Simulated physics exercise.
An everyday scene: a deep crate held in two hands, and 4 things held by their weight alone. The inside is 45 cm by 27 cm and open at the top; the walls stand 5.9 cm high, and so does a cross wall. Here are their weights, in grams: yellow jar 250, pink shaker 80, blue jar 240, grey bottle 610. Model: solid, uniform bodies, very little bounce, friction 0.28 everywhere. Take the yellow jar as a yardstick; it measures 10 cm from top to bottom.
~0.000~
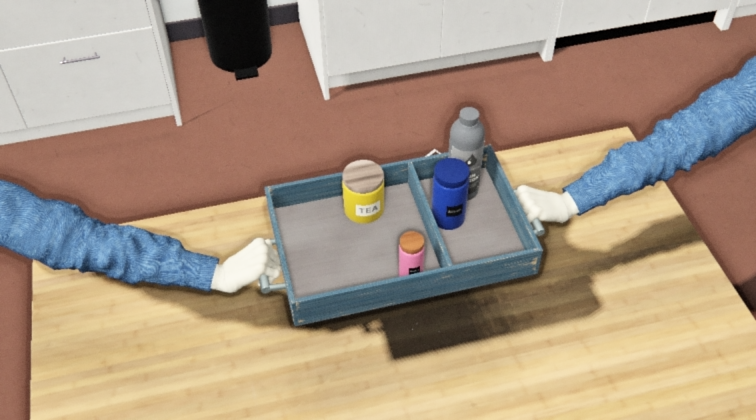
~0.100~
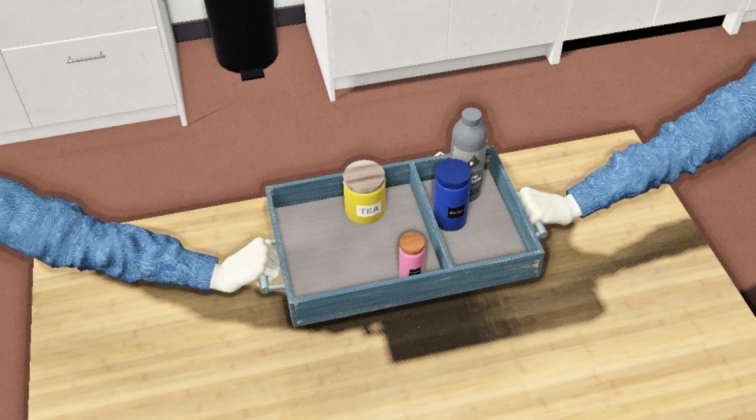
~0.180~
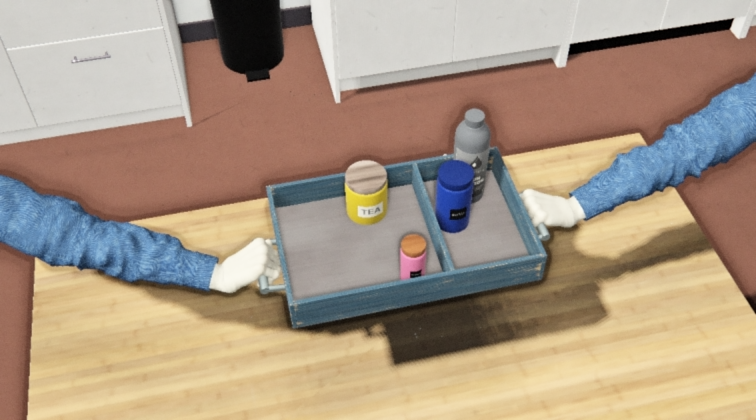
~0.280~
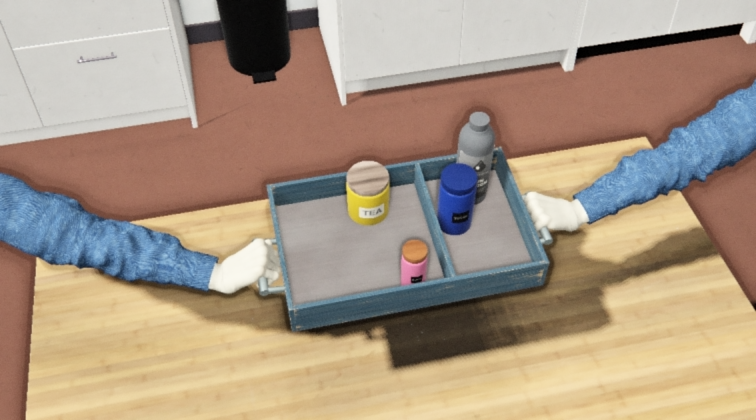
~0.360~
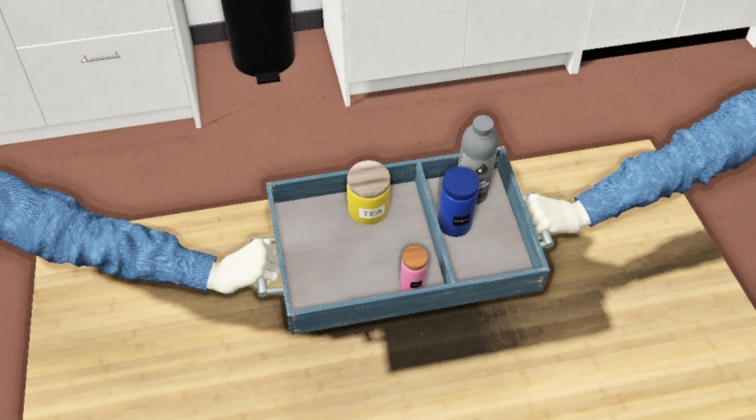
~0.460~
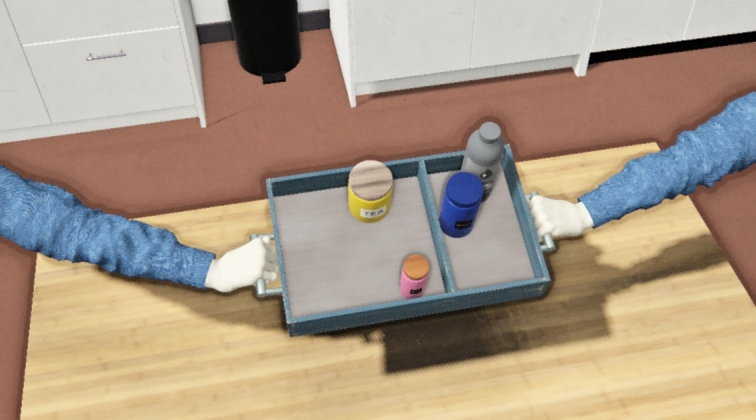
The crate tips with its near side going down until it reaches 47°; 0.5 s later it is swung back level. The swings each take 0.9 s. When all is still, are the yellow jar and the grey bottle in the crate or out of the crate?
The yellow jar stays put; the grey bottle has gone.
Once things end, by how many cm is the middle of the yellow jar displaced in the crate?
Displacement: Approx. 19 cm.
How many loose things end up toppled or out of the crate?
So, 2 in all.
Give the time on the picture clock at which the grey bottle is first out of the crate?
Near 1.0 s.
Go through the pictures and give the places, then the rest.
In the first picture, crate level; yellow jar (364, 192); grey bottle (466, 153).
In the second picture, crate level; pink shaker (412, 259); blue jar (452, 196).
In the third picture, tip 1°, near side down; pink shaker (413, 261); blue jar (454, 197).
In the fourth picture, tip 4°, near side down; pink shaker (414, 266); blue jar (457, 200).
In the fifth picture, tip 8°, near side down; pink shaker (414, 271); blue jar (458, 202).
In the sixth picture, tip 15°, near side down; yellow jar (370, 192); grey bottle (482, 162).
Around 0.86 s, tip 45°, near side down; grey bottle tipped 5° against what carries it near (508, 276); yellow jar shifted 16 cm near (387, 289); blue jar tipped 12° against what carries it.
Around 1.26 s, tip 47°, near side down; blue jar and grey bottle now out of the crate; yellow jar shifted 19 cm near (371, 304); pink shaker shifted 4 cm.
Around 1.96 s, tip 22°, near side down; yellow jar shifted 19 cm near (371, 291); pink shaker shifted 4 cm.
Finally (2.9 s), out of the crate, blue jar and grey bottle; not toppled but over 5 cm from the start, yellow jar; the last one still in place (within 5 cm). In the last view, yellow jar near (370, 272).
